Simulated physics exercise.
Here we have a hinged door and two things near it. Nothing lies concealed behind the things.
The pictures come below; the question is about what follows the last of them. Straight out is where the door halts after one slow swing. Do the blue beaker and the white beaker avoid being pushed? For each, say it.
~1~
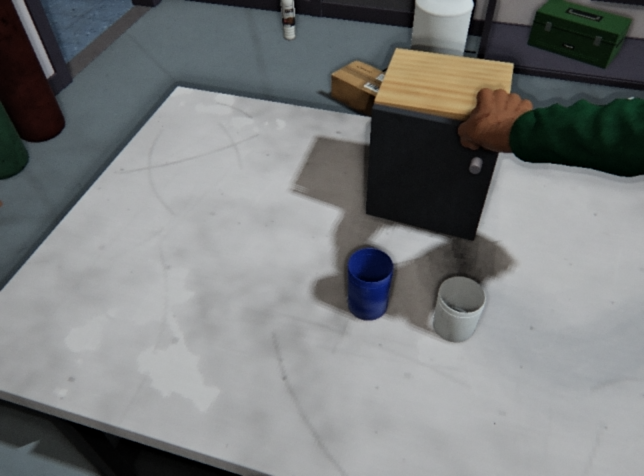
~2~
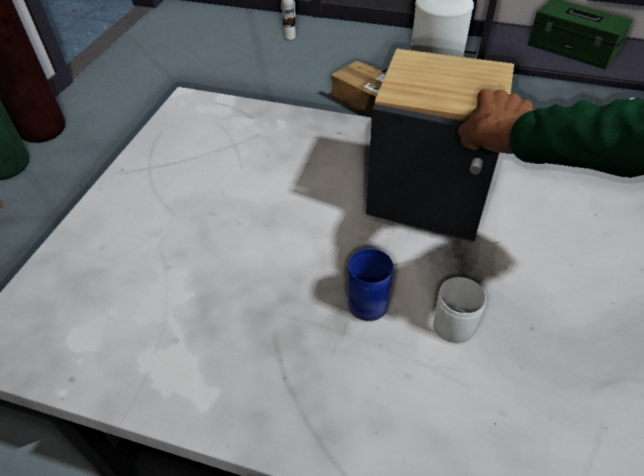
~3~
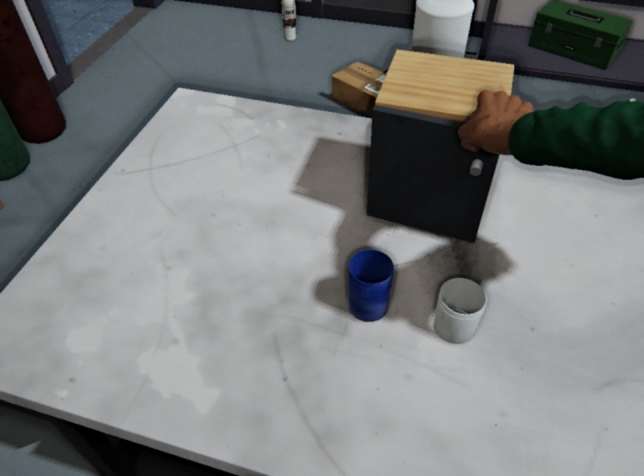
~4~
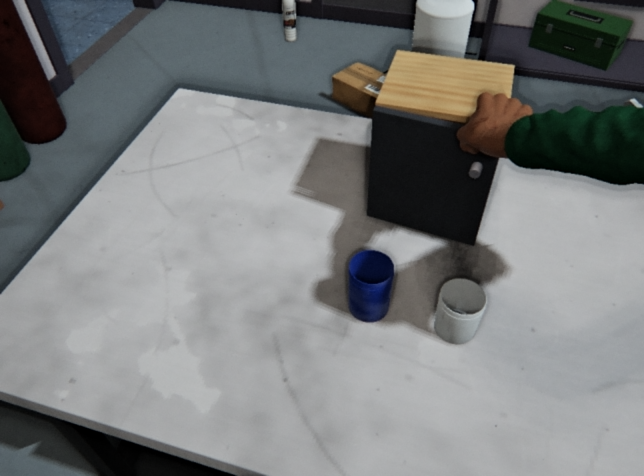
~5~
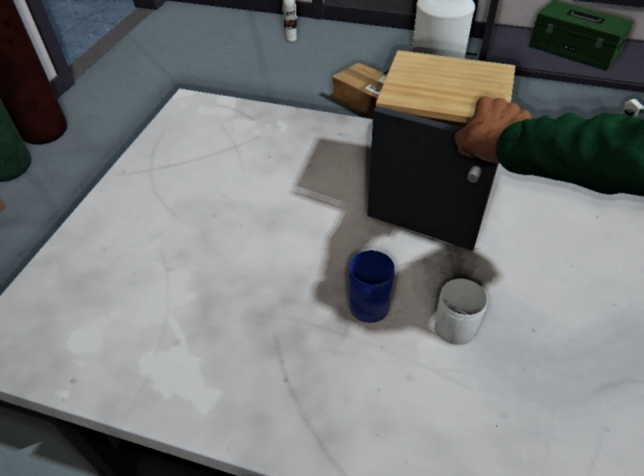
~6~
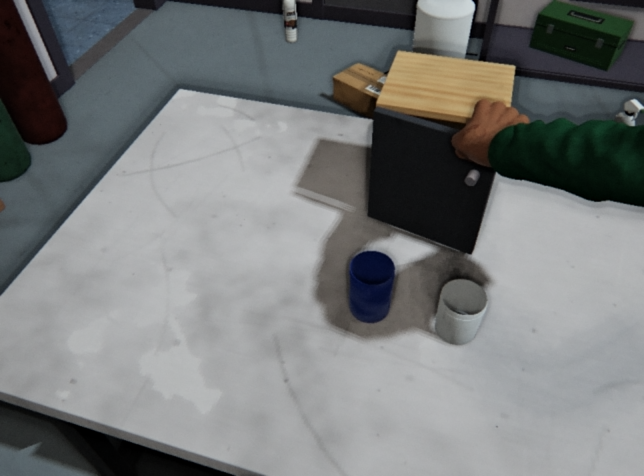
Answer: The blue beaker is pushed; the white beaker avoids it.
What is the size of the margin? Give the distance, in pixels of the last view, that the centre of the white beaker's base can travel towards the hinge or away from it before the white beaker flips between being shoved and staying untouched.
Shift: 24 px, direction up.
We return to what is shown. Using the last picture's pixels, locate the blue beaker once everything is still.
(316, 287).
Then, 1.58 s past the last view, door 69° open; blue beaker travelled a little near (363, 289); white beaker at rest near (459, 313).
Then, 1.86 s past the last view, door 79° open; blue beaker travelled about its own width near (341, 289); white beaker at rest near (459, 313).
Then, 2.08 s past the last view, door 86° open; blue beaker travelled about its own width near (323, 288); white beaker at rest near (459, 313).
Finally, the blue beaker gets knocked, near (315, 287); the white beaker escapes contact, near (459, 313).
